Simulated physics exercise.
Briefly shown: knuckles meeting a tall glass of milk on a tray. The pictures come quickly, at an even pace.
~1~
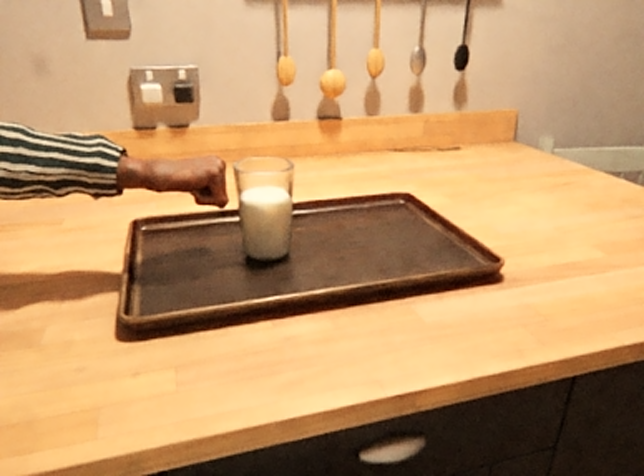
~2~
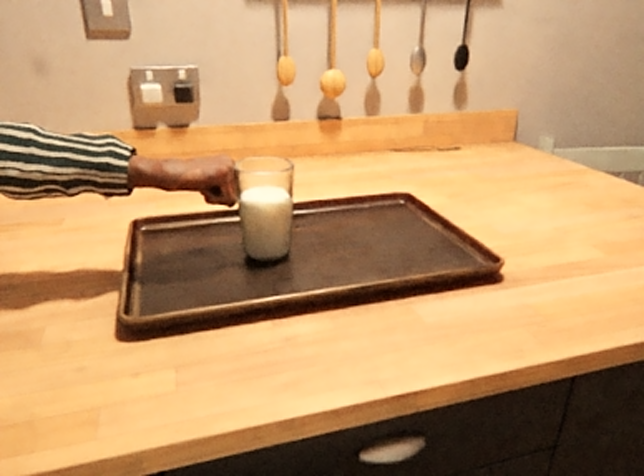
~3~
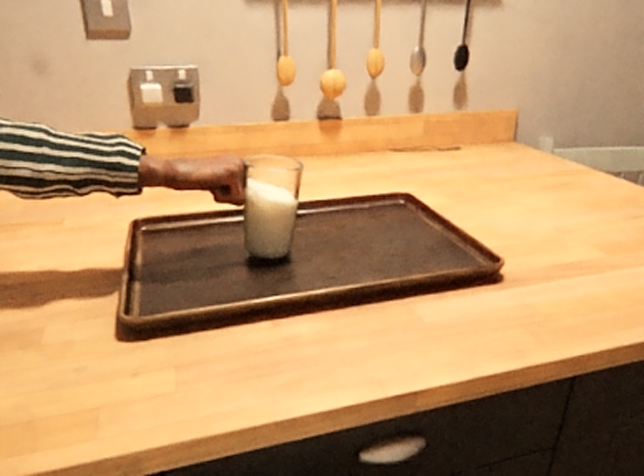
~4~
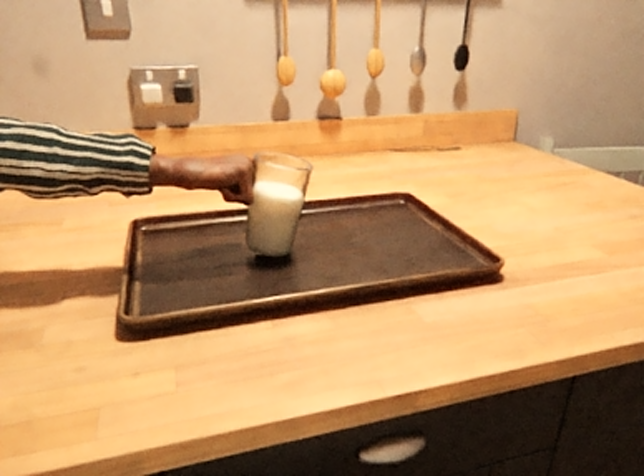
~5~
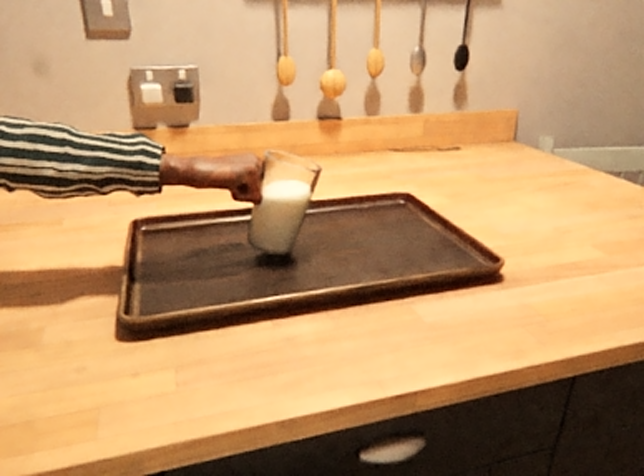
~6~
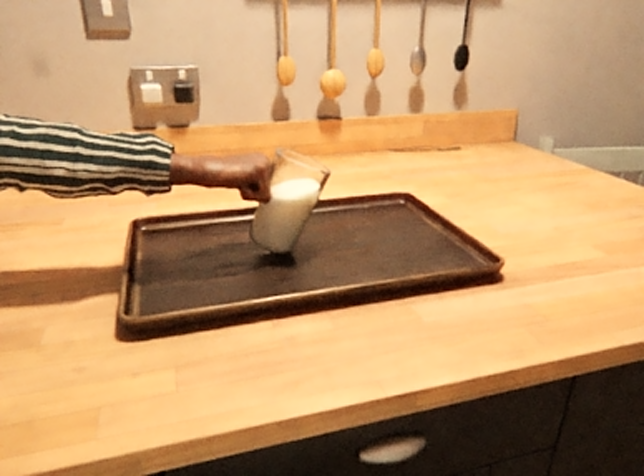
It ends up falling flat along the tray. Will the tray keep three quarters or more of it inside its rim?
Pretty clearly the tray holds less than three quarters of it afterwards.
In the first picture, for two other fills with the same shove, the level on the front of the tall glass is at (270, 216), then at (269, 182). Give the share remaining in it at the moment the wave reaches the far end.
About 75 per cent first, then about 60 per cent.
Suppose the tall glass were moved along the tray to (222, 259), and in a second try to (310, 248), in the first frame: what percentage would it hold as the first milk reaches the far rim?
55 %, then 85 %, give or take.
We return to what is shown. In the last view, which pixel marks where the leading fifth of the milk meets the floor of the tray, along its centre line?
I'd mark it somewhere roughly at pixel (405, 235).
A moment on, the tall glass is falling and 100 per cent is in the glass, 0 on the tray and 0 above or beyond its rim.
Next, the tall glass lies on its side and 94 per cent is in the glass, 3 on the tray and 3 above or beyond its rim.
Then the tall glass lies on its side and 51 per cent is in the glass, 38 on the tray and 11 above or beyond its rim.
Later the tall glass lies on its side and 25 per cent is in the glass, 36 on the tray and 40 above or beyond its rim.
At rest 63 per cent is held by tray and glass, 37 is off the tray.
